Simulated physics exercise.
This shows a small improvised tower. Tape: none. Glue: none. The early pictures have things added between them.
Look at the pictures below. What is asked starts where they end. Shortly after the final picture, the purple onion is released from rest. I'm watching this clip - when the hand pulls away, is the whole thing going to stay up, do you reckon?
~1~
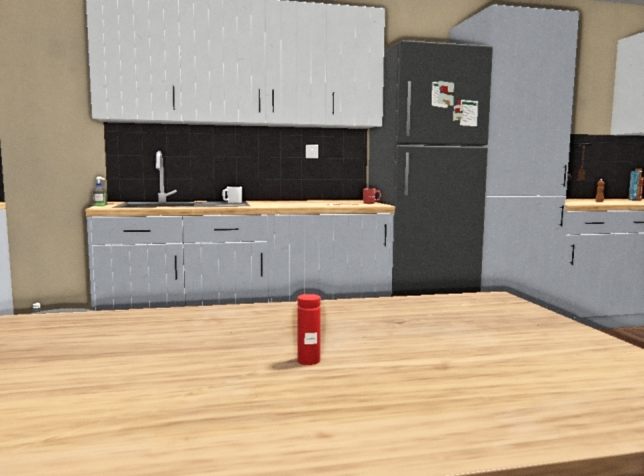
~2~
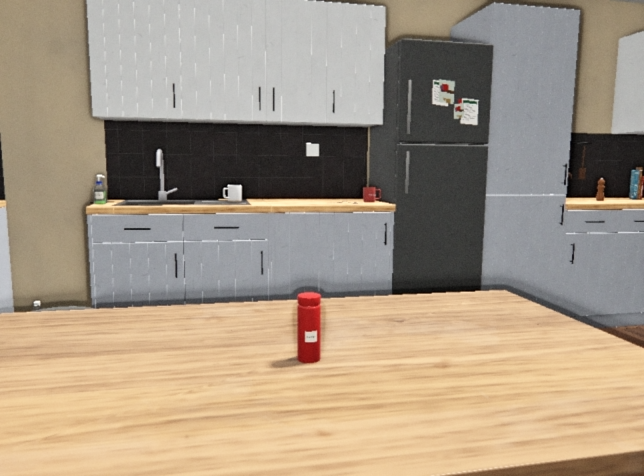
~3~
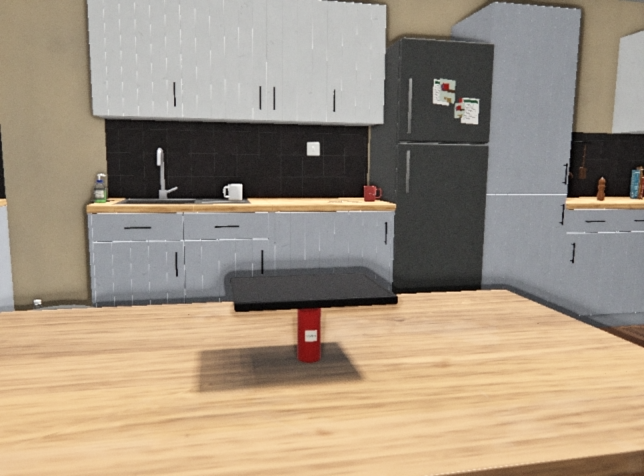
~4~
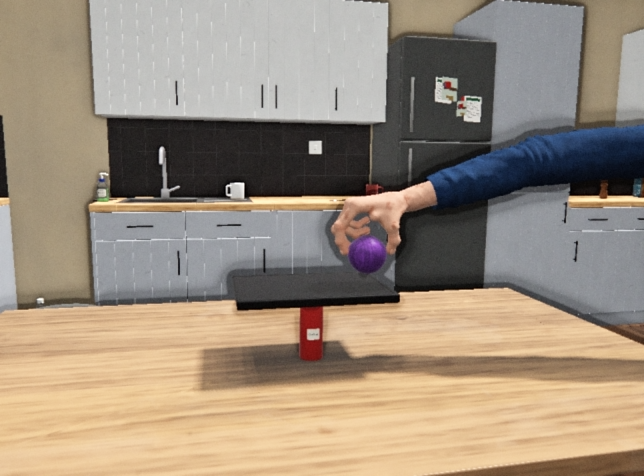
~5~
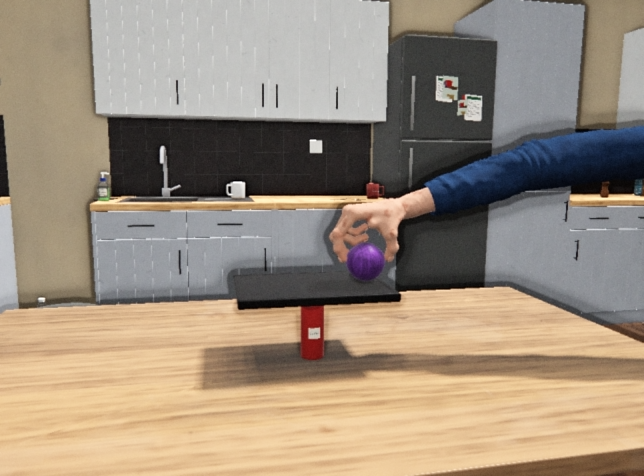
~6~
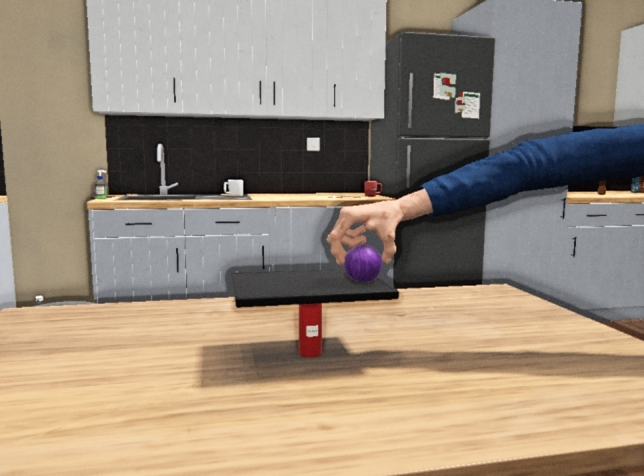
The stack does not stand firm.
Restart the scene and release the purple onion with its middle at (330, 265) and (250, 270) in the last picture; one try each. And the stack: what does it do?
Result of try one: No collapse; result of try two: Collapse.
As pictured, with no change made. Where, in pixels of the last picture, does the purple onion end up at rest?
End spot: Near (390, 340).
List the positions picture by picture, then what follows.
In the first picture, the last thing is not in view yet; red shaker (309, 329).
In the second picture, the last thing is not in view yet; red shaker (309, 327).
In the third picture, the last thing is not in view yet; red shaker (309, 327).
In the fourth picture, on its way; purple onion (367, 254); red shaker (311, 325).
In the fifth picture, on its way; purple onion (365, 261); red shaker (312, 324).
In the sixth picture, in place under the hand; purple onion (363, 264); red shaker (310, 322).
Then, 0.40 s on from there, purple onion now fallen; black lid turned 60° from how it was put.
Then, 0.90 s on from there, black lid now fallen; red shaker turned 42° from how it was put.
Then, 1.10 s on from there, red shaker now fallen.
In the end, fallen, red shaker, purple onion and black lid. At the end, from the last picture's camera, purple onion near (390, 340). The stack gives way.
